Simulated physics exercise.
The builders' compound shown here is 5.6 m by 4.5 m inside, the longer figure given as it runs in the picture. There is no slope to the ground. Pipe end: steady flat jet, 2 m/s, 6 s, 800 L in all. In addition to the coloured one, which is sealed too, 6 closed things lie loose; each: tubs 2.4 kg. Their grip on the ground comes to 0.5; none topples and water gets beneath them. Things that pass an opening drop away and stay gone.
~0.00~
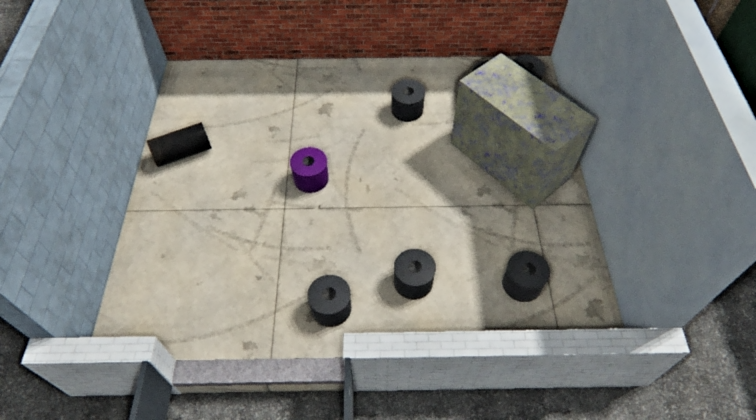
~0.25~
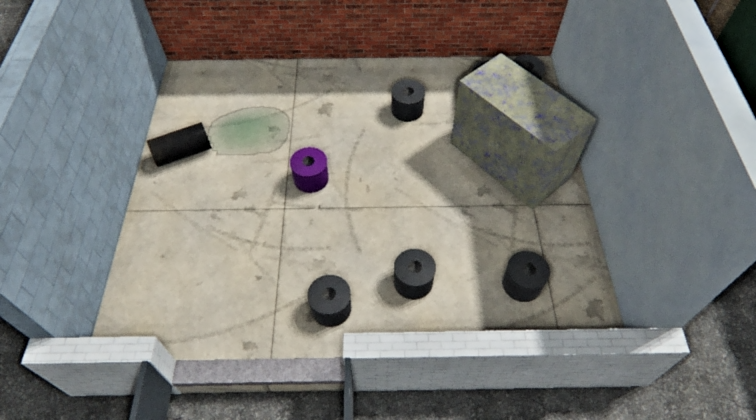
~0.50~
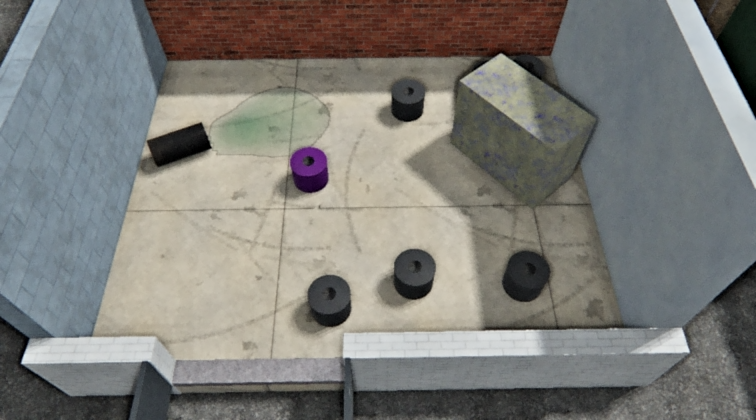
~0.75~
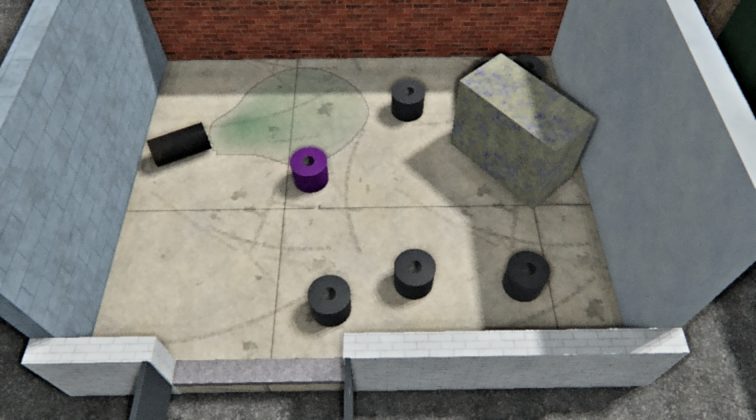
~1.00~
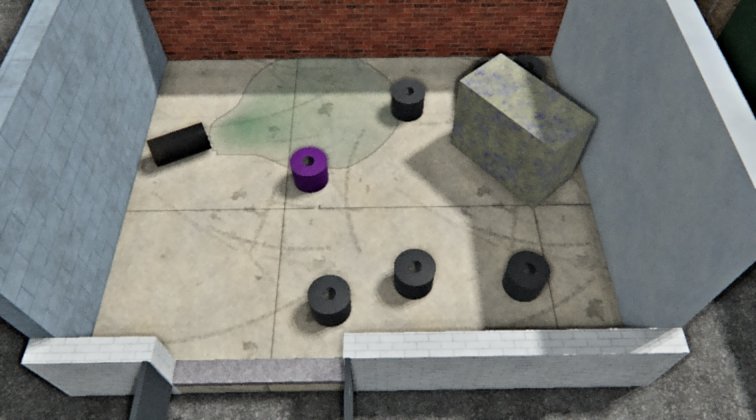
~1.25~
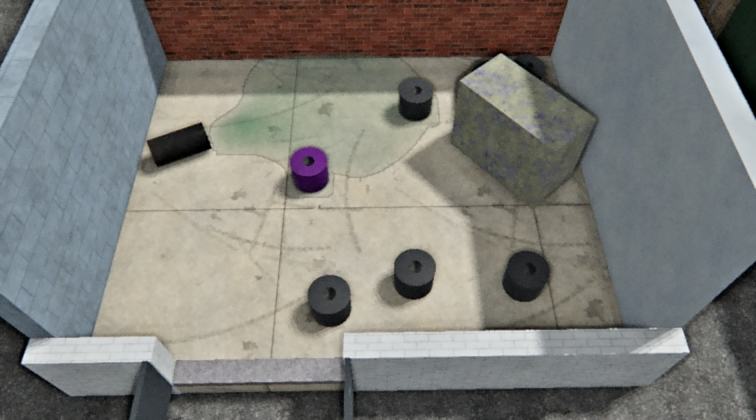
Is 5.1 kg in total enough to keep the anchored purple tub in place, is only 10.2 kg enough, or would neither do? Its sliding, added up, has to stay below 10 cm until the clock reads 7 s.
I expect both masses pass.
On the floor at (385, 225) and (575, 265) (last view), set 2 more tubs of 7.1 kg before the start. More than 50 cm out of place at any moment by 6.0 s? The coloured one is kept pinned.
One by one: A smaller shift, a smaller shift.
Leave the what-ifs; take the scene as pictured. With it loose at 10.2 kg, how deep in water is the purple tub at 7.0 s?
1 cm, roughly.
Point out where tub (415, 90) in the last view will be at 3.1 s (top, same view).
Around (492, 84).
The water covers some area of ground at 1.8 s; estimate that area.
Around 6.5 m2 of it.
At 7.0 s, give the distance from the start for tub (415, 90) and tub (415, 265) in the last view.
In order: 120 cm and 0 cm.
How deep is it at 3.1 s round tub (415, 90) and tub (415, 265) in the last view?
Roughly 5 and 0 cm.
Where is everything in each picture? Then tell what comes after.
The purple tub at (308, 161) rests on the ground; 0.0 m2 under water; 0 of 7 have shifted, in the first picture.
The purple tub at (308, 161), on the bottom; water covers 0.7 m2; 0 of 7 have shifted, in the second picture.
The purple tub at (308, 161), on the bottom; water covers 1.4 m2; 0 of 7 have shifted, in the third picture.
The purple tub at (308, 161), on the bottom; 2.5 m2 under water; 0 of 7 have shifted, in the fourth picture.
The purple tub at (308, 161) rests on the ground; 3.8 m2 under water; 0 of 7 have shifted, in the fifth picture.
The purple tub at (308, 161), on the bottom; 4.7 m2 under water; 1 of 7 have shifted, in the sixth picture.
After 1.8 s the purple tub would be 0 cm from its start with 5.1 kg and 0 cm from its start with 10.2 kg; 1 cm of water round it then.
After 3.1 s the purple tub would be 0 cm from its start with 5.1 kg and 0 cm from its start with 10.2 kg; 1 cm of water round it then.
After 4.9 s the purple tub would be 0 cm from its start with 5.1 kg and 0 cm from its start with 10.2 kg; 1 cm of water round it then.
After 7.0 s the purple tub would be 0 cm from its start with 5.1 kg and 0 cm from its start with 10.2 kg; 1 cm of water round it then.
